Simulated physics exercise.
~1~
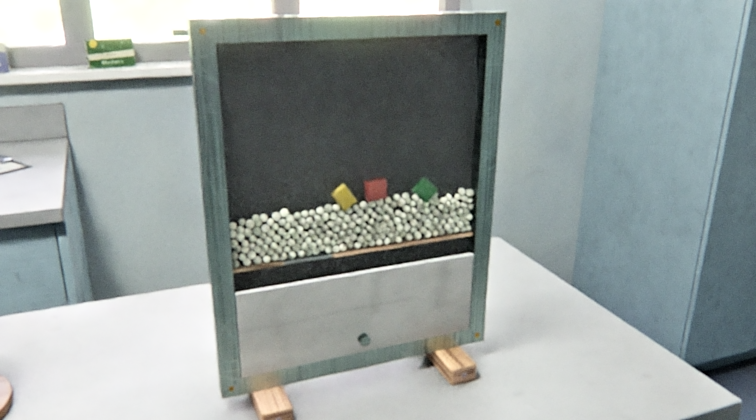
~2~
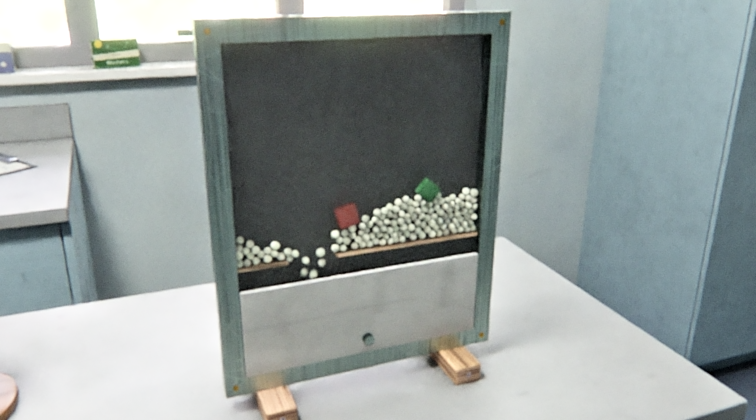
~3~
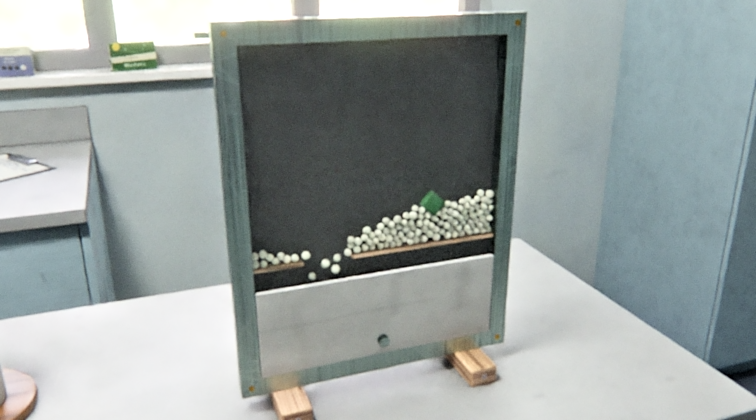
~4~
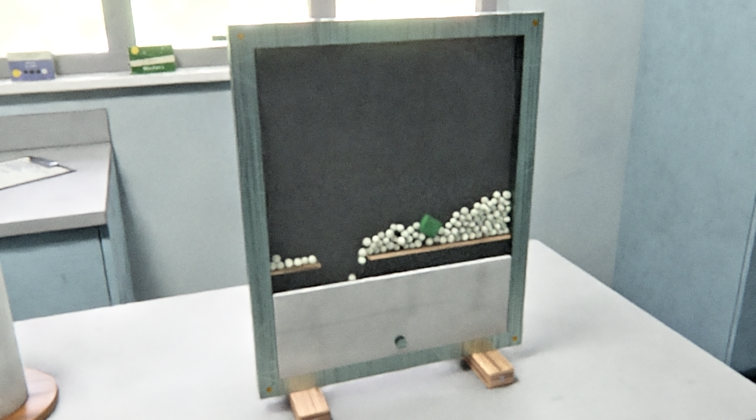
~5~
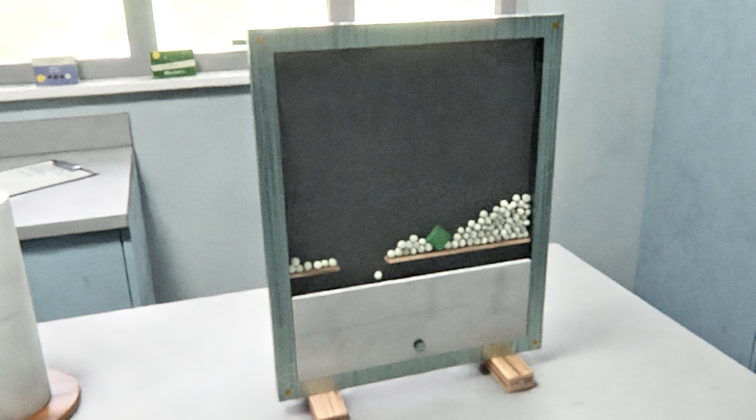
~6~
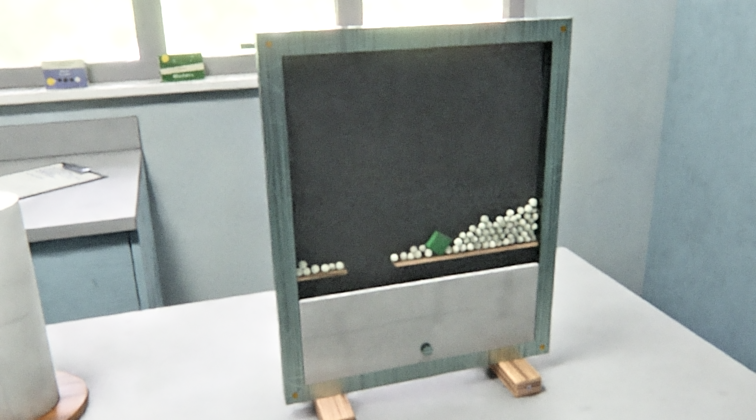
White beads draining through a gap in a framed case, yellow then red blocks disappearing, green block sinking but staying on the right-hand ledge.
